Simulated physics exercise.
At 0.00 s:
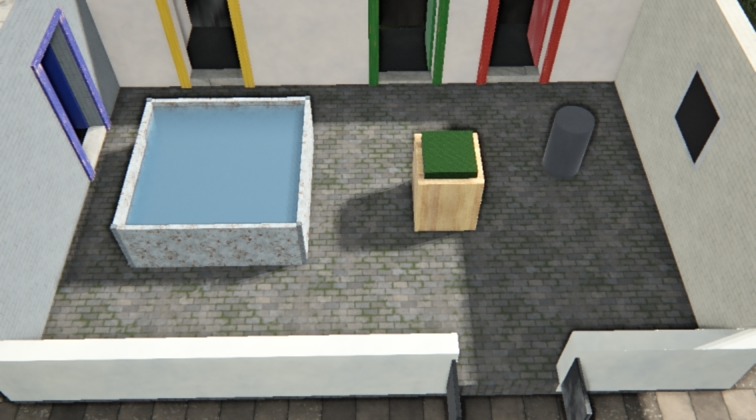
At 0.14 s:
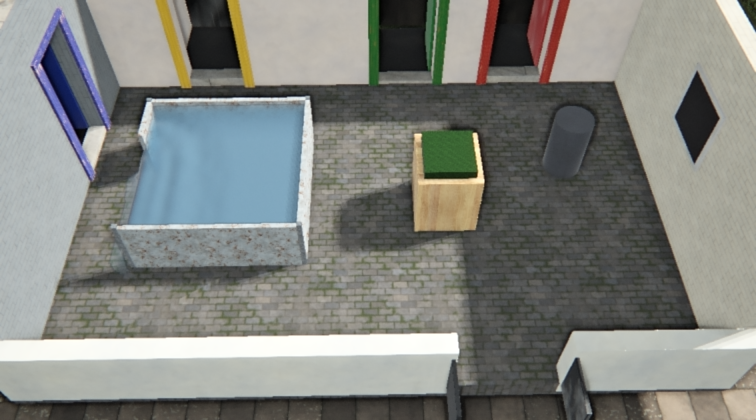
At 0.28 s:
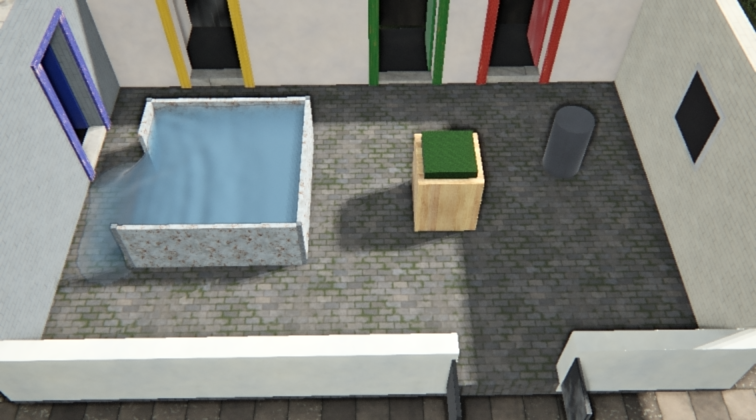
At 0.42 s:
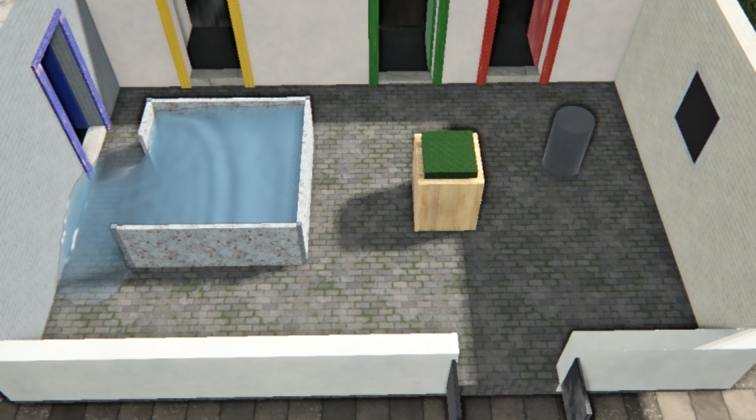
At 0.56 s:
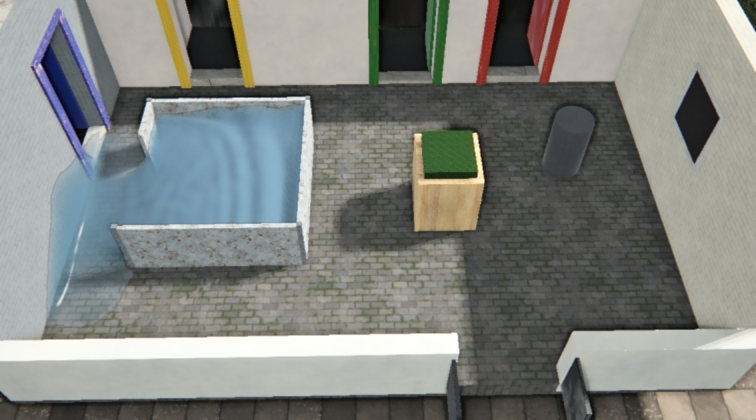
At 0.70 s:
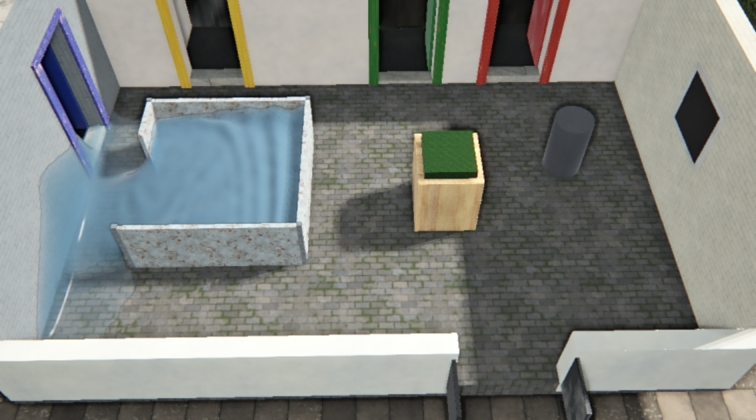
The footage shows a walled yard with a full open tank whose left side gives way, letting water pour out across the paving, spread along the left wall and reach the blue door while ripples cross the tank.
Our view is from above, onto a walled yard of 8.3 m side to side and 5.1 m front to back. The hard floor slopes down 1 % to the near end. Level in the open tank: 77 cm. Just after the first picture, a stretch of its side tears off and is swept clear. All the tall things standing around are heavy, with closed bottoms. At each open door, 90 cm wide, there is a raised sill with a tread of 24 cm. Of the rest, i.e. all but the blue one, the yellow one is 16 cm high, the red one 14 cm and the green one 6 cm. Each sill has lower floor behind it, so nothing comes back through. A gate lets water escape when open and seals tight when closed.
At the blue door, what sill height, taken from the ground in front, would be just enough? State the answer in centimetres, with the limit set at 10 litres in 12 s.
30 cm.
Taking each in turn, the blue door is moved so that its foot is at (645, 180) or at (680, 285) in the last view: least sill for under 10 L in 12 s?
In turn: About 13.0 cm, about 19 cm.
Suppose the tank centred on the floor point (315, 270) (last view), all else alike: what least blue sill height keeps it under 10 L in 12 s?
Roughly 17 cm is needed.
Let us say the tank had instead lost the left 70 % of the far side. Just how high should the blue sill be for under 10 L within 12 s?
Then the minimum is about 18 cm.
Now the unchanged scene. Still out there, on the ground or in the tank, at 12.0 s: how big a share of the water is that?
Roughly 88 in a hundred.
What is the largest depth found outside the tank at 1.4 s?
Max depth: Around 64 cm.
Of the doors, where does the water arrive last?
Door: Red.
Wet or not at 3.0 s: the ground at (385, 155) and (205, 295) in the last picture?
Note: Point one not yet reached; point two reached.
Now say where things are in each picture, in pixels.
The open tank at (220, 162) is whole and still, 77 cm deep; the blue door at (77, 104) is dry, in the first frame.
The front is at a hidden place, 0.4 m from the gap at (141, 203); 0.4 m2 of floor is wet, 77 cm left at the back, in the second frame.
The gap is at (143, 206), the front 0.8 m out at (94, 199); the back of the open tank holds 77 cm, in the third frame.
The gap is at (143, 208), the front 1.0 m out at (58, 288); the back of the open tank holds 77 cm, in the fourth frame.
Water pours out at (144, 208) and has run 1.3 m, to (48, 320); about 18 cm deep outside, 74 cm at the back, in the fifth frame.
Water pours out at (143, 208) and has run 1.6 m, to a hidden place; about 18 cm deep outside, 66 cm at the back; water is at the blue door at (77, 104), in the sixth frame.
After 1.4 s water covers 15 % of the floor, deepest (64 cm) near (32, 373); 24 cm at the blue door, 36 litres in over its 11 cm sill.
After 3.0 s water covers 50 % of the floor, deepest (42 cm) near (36, 359); 20 cm at the blue door, 121 litres in over its 11 cm sill.
After 12.0 s water covers 100 % of the floor, deepest (15 cm) near (402, 367); 7 cm at the blue door, 172 litres in over its 11 cm sill.
At the blue door as built, the water arrived by 0.6 s and peaked near 35 cm at 0.7 s.
With a sill of 24.5 cm, 27 litres would have come in within the 12 s; with 33.5 cm, 4 litres. So under 10 litres takes about 30 cm.
